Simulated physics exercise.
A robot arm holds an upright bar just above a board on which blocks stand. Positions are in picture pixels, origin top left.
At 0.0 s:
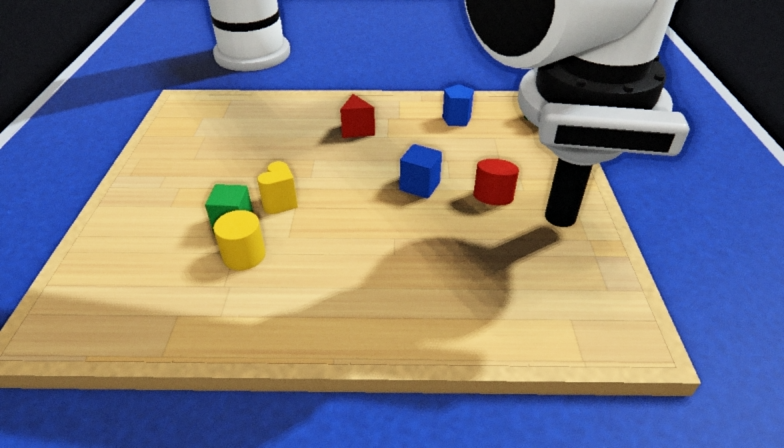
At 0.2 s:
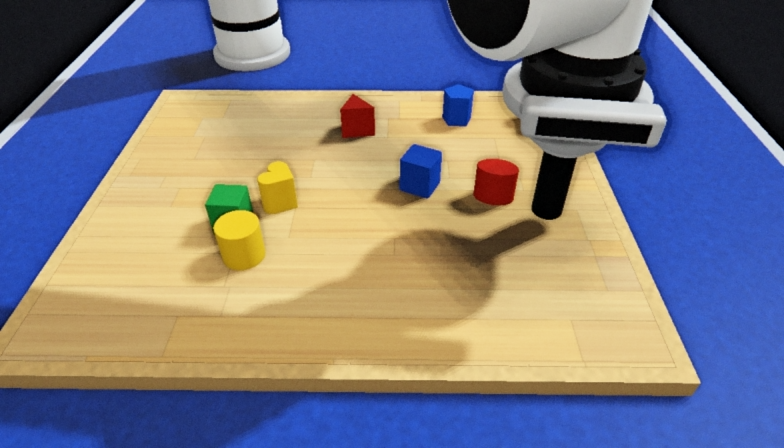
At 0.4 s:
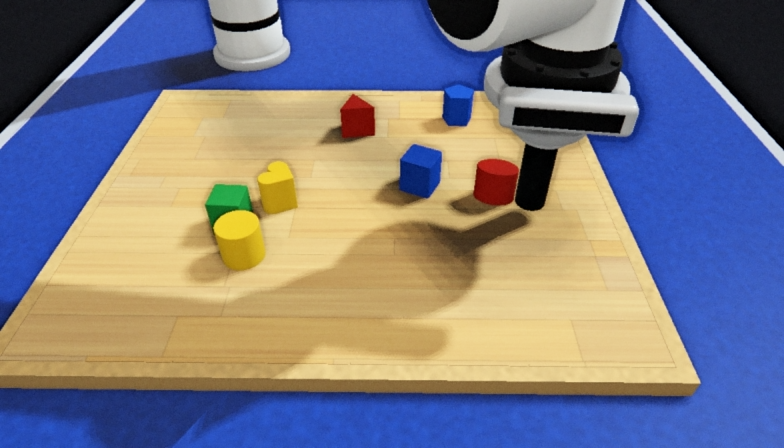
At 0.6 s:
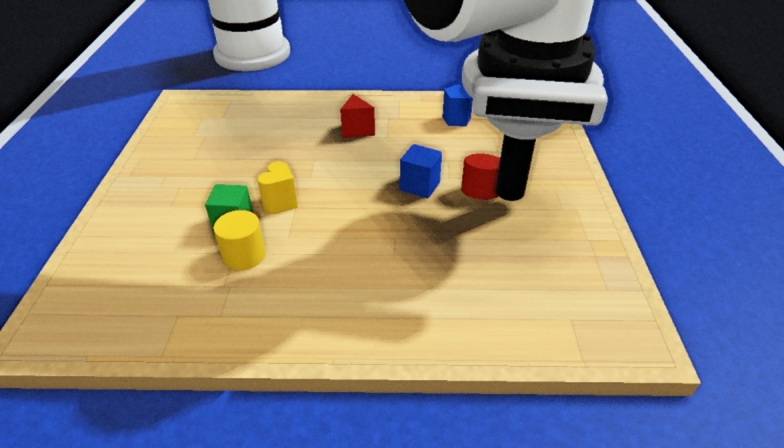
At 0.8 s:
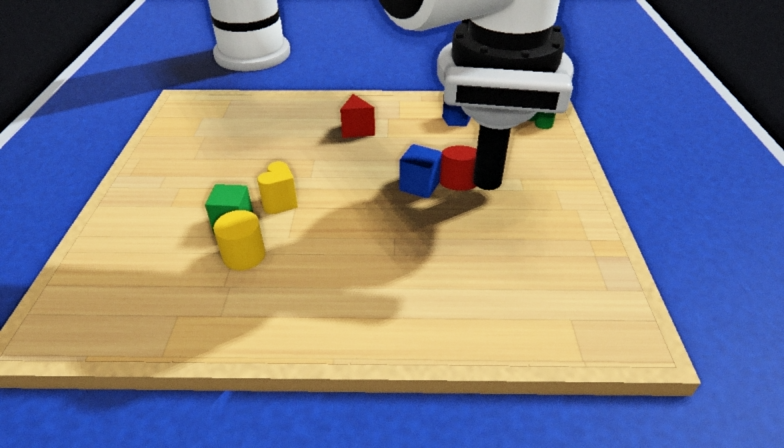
On a wooden board scattered with colored blocks, a robot arm moved its black bar leftward and slightly away until it met the red round block, then pushed it up beside the blue cube.
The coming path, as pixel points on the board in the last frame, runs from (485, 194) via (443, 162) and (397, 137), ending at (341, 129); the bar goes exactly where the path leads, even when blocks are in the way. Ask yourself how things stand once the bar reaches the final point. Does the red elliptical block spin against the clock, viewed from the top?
I believe so.
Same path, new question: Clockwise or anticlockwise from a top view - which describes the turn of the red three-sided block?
The turn is clockwise.
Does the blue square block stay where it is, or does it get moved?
It is no longer where it was.
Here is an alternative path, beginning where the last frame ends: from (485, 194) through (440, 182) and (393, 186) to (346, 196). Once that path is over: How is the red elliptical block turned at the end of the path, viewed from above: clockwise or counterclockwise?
Spin direction: Clockwise.
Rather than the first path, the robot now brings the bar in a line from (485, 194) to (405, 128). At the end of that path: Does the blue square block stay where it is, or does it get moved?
The blue square block is moved.
The first path, step by step. One third of the way, bar at (442, 149); blue square block at (405, 154), turned 60° anticlockwise; red elliptical block at (416, 131), turned 70° anticlockwise.
Two thirds of the way, bar at (396, 125); blue square block at (405, 154), turned 60° anticlockwise; red elliptical block at (400, 126).
At the end, bar at (340, 117); red three-sided block at (318, 96), turned 50° clockwise; blue square block at (405, 154), turned 60° anticlockwise; blue pentagon in place; red elliptical block at (400, 126), turned 150° anticlockwise.
